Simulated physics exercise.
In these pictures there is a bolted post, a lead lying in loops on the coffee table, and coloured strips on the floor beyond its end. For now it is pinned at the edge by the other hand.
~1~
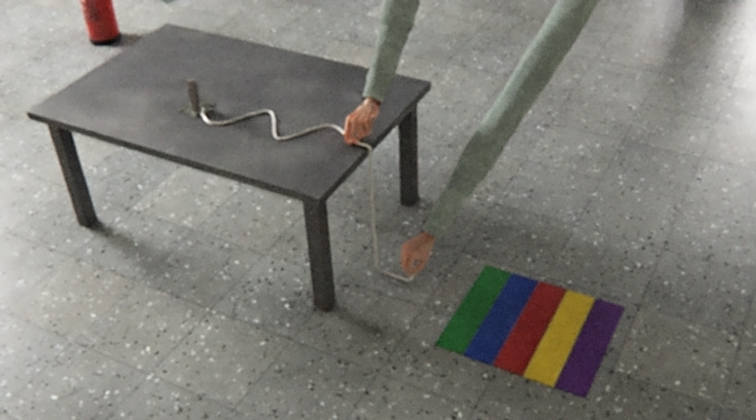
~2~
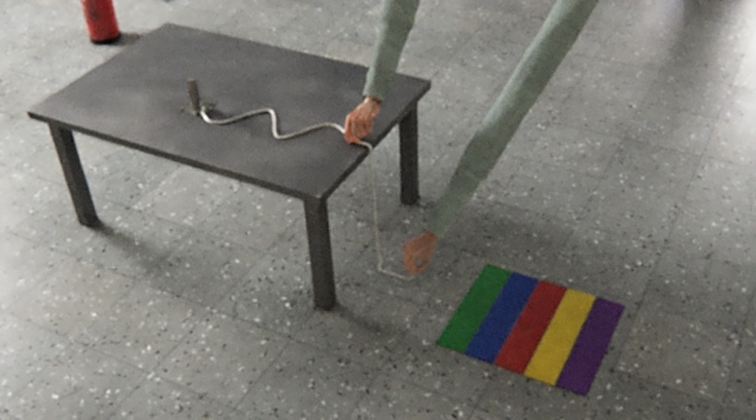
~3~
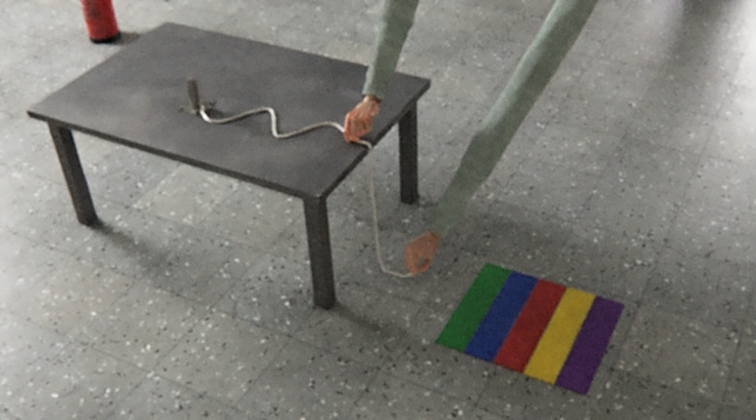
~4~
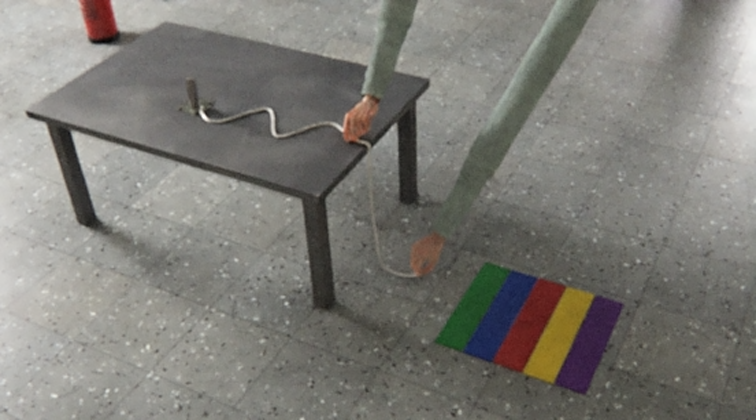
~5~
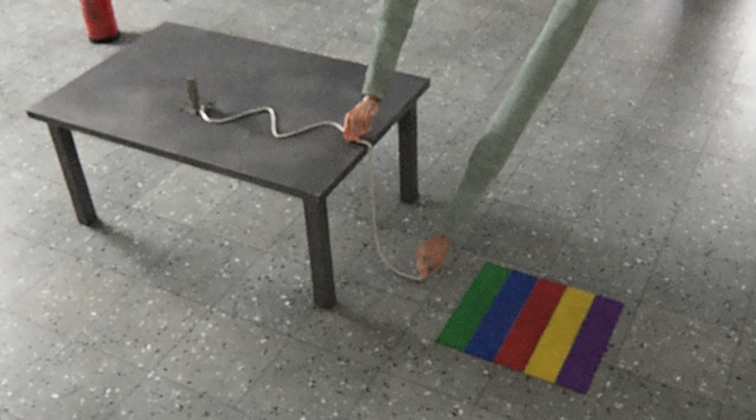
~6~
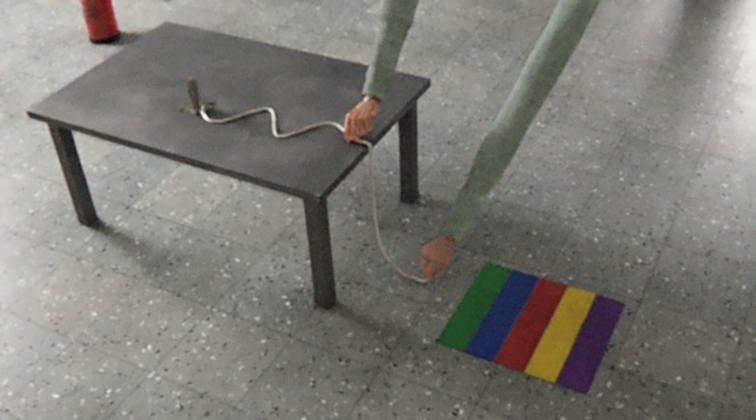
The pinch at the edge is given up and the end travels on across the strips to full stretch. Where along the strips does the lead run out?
Over the purple strip.
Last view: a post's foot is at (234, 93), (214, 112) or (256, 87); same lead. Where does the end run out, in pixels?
The first try gives about (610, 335), the second about (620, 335) and the third about (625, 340).
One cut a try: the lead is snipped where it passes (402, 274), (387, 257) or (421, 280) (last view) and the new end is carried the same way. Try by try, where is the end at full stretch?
Close to (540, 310) first, close to (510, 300) next, and close to (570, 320) last.
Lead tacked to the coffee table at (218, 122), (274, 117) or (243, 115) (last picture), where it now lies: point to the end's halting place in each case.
Taking the tries in turn: (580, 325), (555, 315) and (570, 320).
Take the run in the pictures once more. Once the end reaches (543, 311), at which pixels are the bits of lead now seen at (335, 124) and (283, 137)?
They sit at (375, 163) and (333, 137), in that order.
Early on, end near (543, 311); over red.
Midway, end near (573, 321); over yellow.
At the end of the slack, end near (592, 327); over purple. The end stops over the purple strip.
